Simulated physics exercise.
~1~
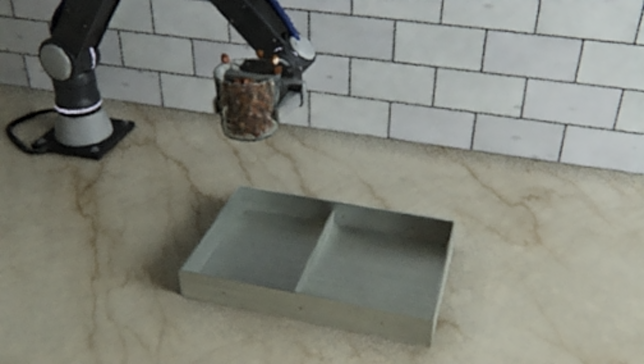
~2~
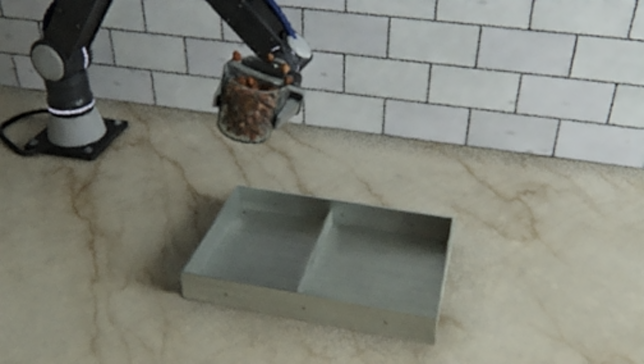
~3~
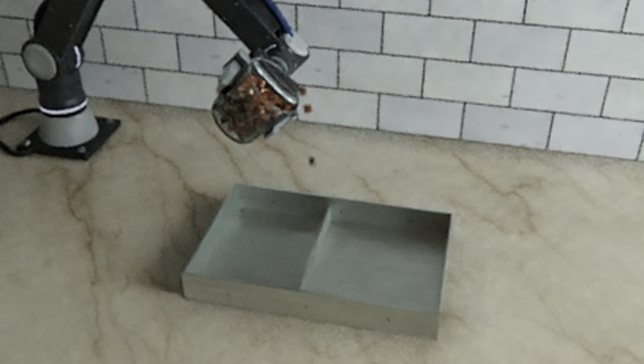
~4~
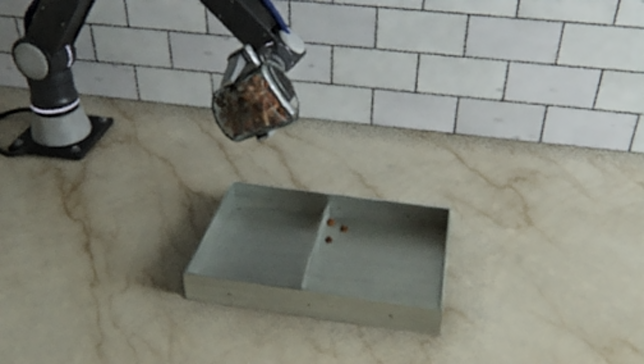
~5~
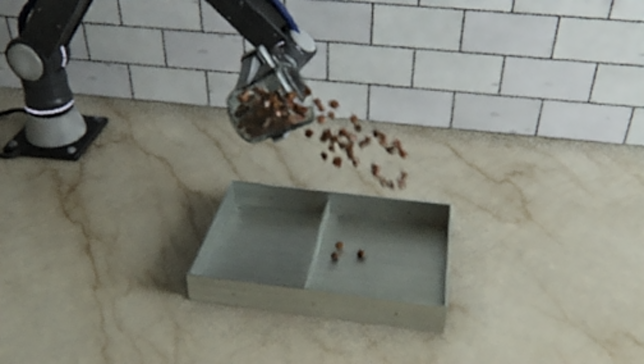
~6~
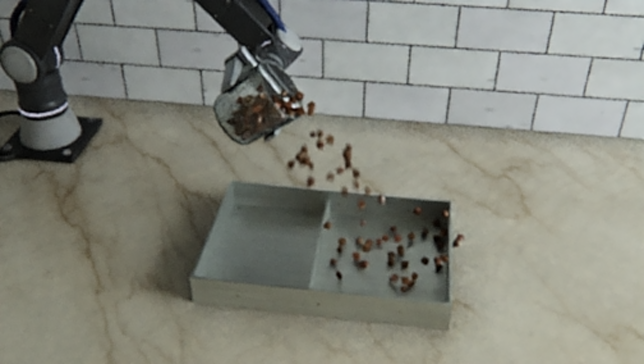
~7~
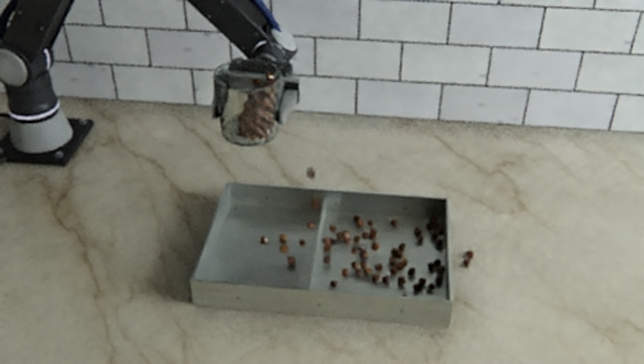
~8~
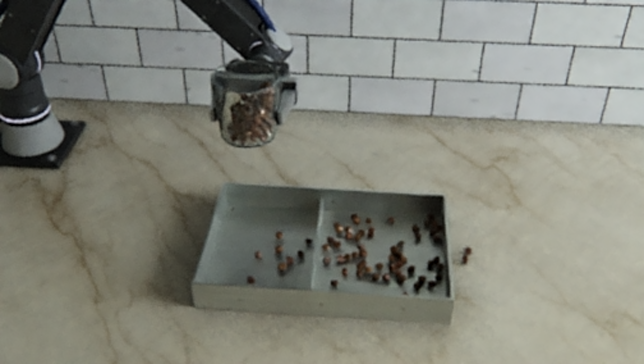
A dark robot arm at the upper left grips a clear cup of reddish-brown pellets above a beige, veined stone table, seen from above at an angle against a white brick wall. Below sits a shallow grey tray divided in two by a cross wall. The arm tips the cup to the right, and a few pellets drop beside the divider. Then a loose stream flies out, scattering mostly across the right part. The cup swings upright, still holding many pellets, while some lie in the left part and a couple rest outside the tray's right edge.
